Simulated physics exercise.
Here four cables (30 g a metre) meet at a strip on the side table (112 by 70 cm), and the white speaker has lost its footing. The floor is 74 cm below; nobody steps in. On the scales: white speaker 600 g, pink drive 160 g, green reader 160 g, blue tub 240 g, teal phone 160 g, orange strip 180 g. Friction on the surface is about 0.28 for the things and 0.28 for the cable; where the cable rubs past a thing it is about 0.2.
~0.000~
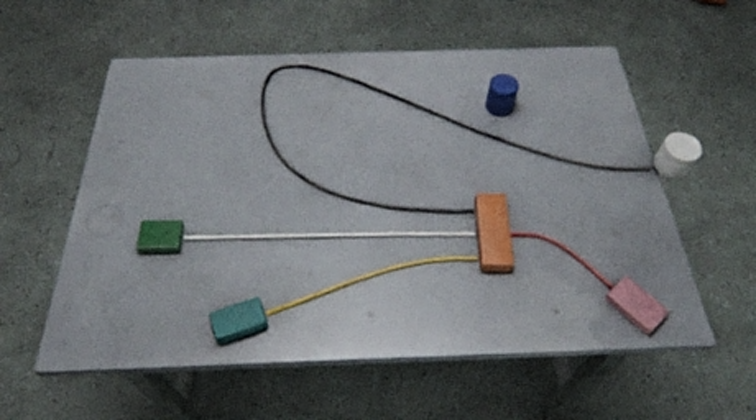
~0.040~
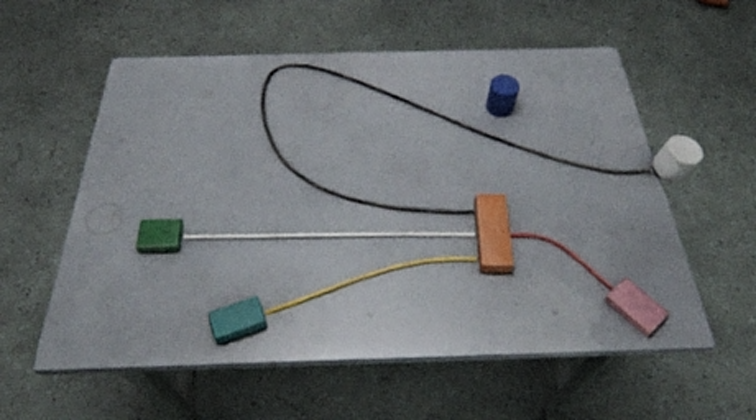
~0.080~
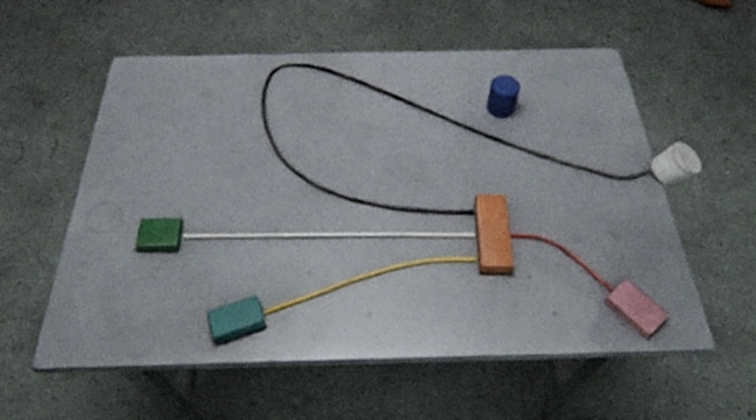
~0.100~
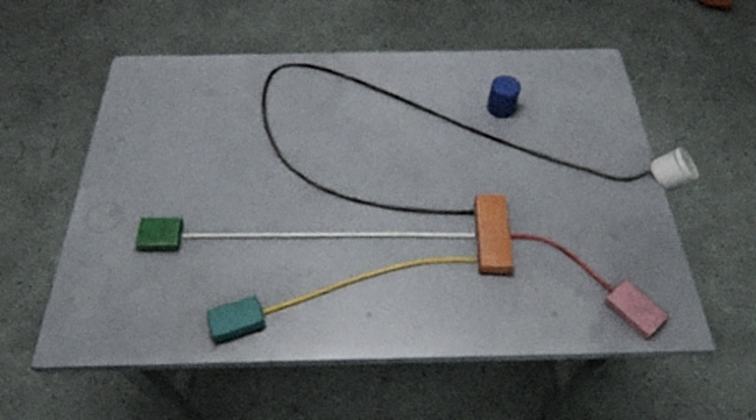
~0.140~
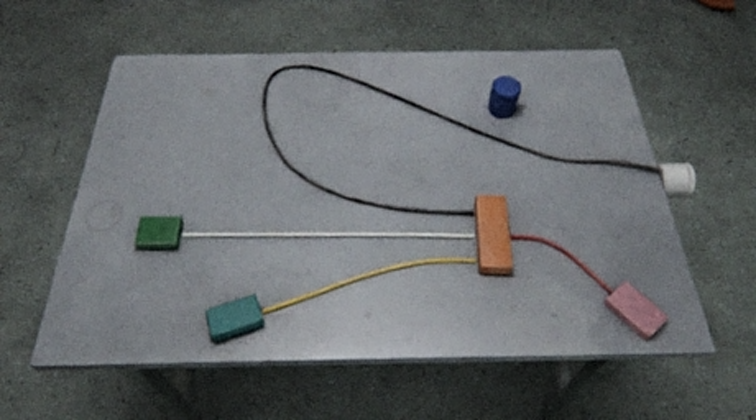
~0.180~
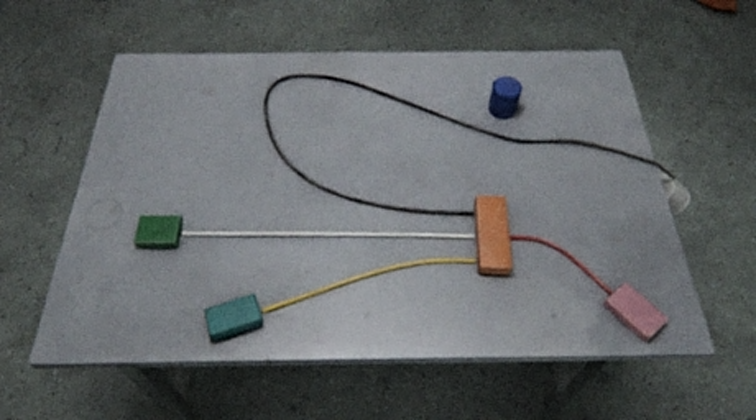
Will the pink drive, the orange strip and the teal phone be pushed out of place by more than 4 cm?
In order: The pink drive stays put; the orange strip keeps its place; the teal phone keeps its place.
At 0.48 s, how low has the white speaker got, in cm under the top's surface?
Some 70 cm.
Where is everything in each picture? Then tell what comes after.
Shows, pink drive (639, 303); orange strip (495, 227); teal phone (238, 317); black cable runs through (396, 207) (274, 148) (312, 68) (434, 113) (569, 161), in the first frame.
Shows, white speaker (684, 149); black cable runs through (396, 207) (313, 67) (569, 162), in the second frame.
Shows, white speaker (676, 165); black cable runs through (396, 208) (313, 67) (569, 163), in the third frame.
Shows, white speaker (674, 170); black cable runs through (396, 208) (313, 66) (569, 164), in the fourth frame.
Shows, white speaker (672, 181); black cable runs through (396, 208) (317, 68) (575, 161), in the fifth frame.
Shows, pink drive (637, 309); orange strip (494, 230); teal phone (233, 314); black cable runs through (395, 208) (276, 145) (333, 78) (459, 122) (601, 146), in the sixth frame.
By 0.5 s, the strip's end of the black cable at (473, 213); white speaker over the edge.
By 0.8 s, the strip's end of the black cable at (517, 225); orange strip 1 cm off its start, green reader 4 cm off its start, white speaker over the edge.
By 1.1 s, the strip's end of the black cable at (517, 225); orange strip 1 cm off its start at (496, 235), green reader 4 cm off its start at (178, 229), white speaker over the edge.
By 1.4 s, the strip's end of the black cable at (517, 225); orange strip 1 cm off its start, green reader 4 cm off its start, white speaker over the edge.
By 2.6 s, the strip's end of the black cable at (517, 225); orange strip 1 cm off its start at (496, 235), teal phone 0 cm off its start at (235, 313), pink drive 0 cm off its start at (637, 309), green reader 4 cm off its start at (178, 229).
